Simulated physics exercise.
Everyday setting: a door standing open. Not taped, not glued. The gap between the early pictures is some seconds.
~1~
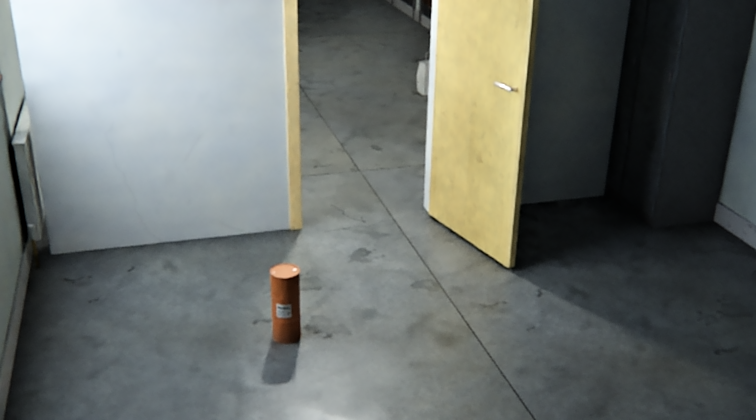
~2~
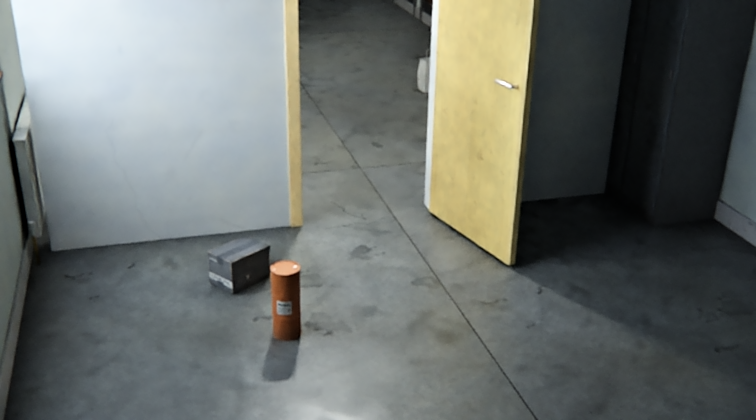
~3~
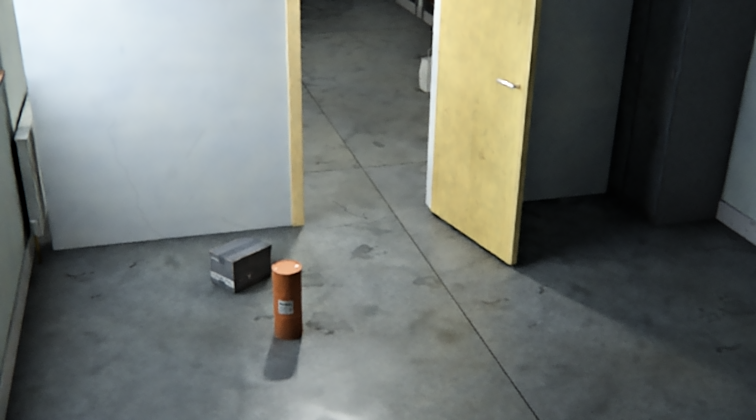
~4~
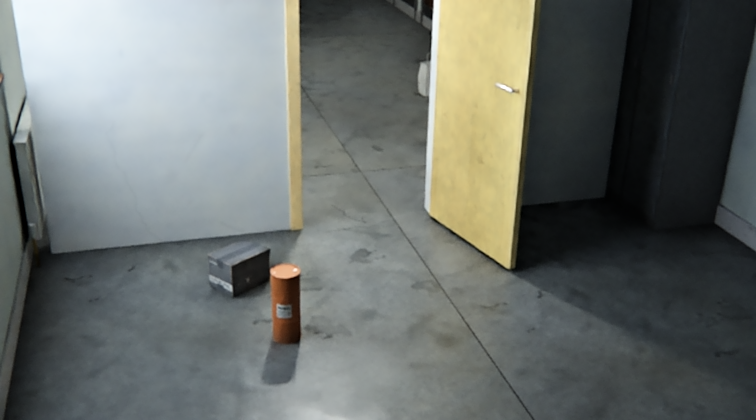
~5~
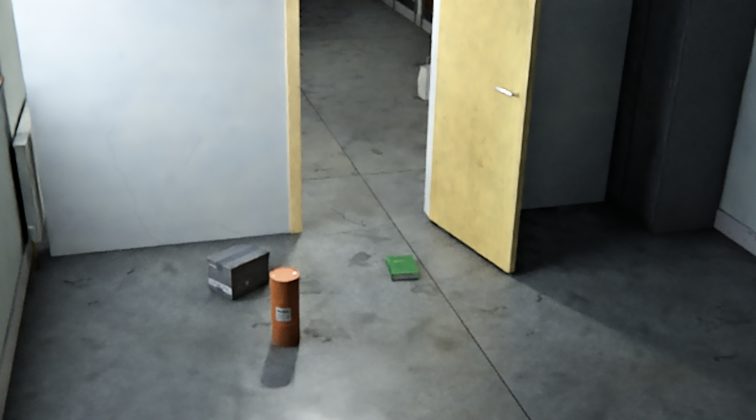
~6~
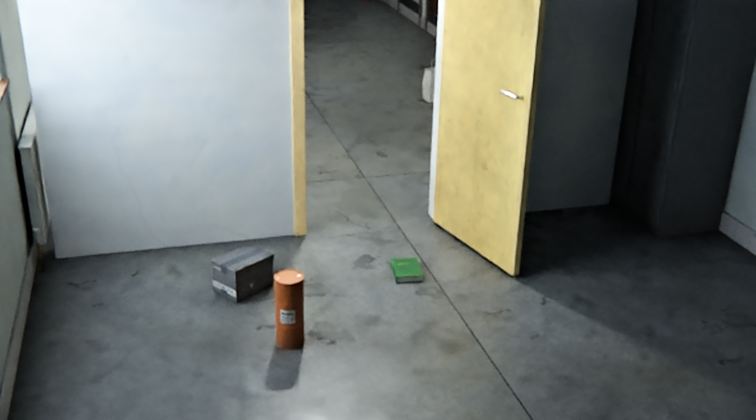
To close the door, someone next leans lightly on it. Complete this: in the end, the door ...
In the end, the door gets stuck.
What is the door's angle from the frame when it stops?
Open angle: About 10°.
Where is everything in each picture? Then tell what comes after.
In the first picture, door wide open and still; orange canister (286, 304).
In the second picture, door wide open and still; orange canister (286, 301); grey box (240, 264).
In the third picture, door wide open and still; orange canister (288, 300); grey box (241, 263).
In the fourth picture, door wide open and still; orange canister (286, 304); grey box (240, 267).
In the fifth picture, door wide open and still; orange canister (285, 307); grey box (239, 270).
In the sixth picture, door wide open and still; green book (407, 270); orange canister (290, 310).
Then, 1.40 s later than the last frame, door at 54°; green book moved about its own width near (382, 265).
Then, 1.90 s later than the last frame, door at 30°; green book moved well along near (340, 251).
When it is over, door at 10°; moved from the start, green book; the other 2 as before. End places, in pixels of the last picture, green book near (319, 235).
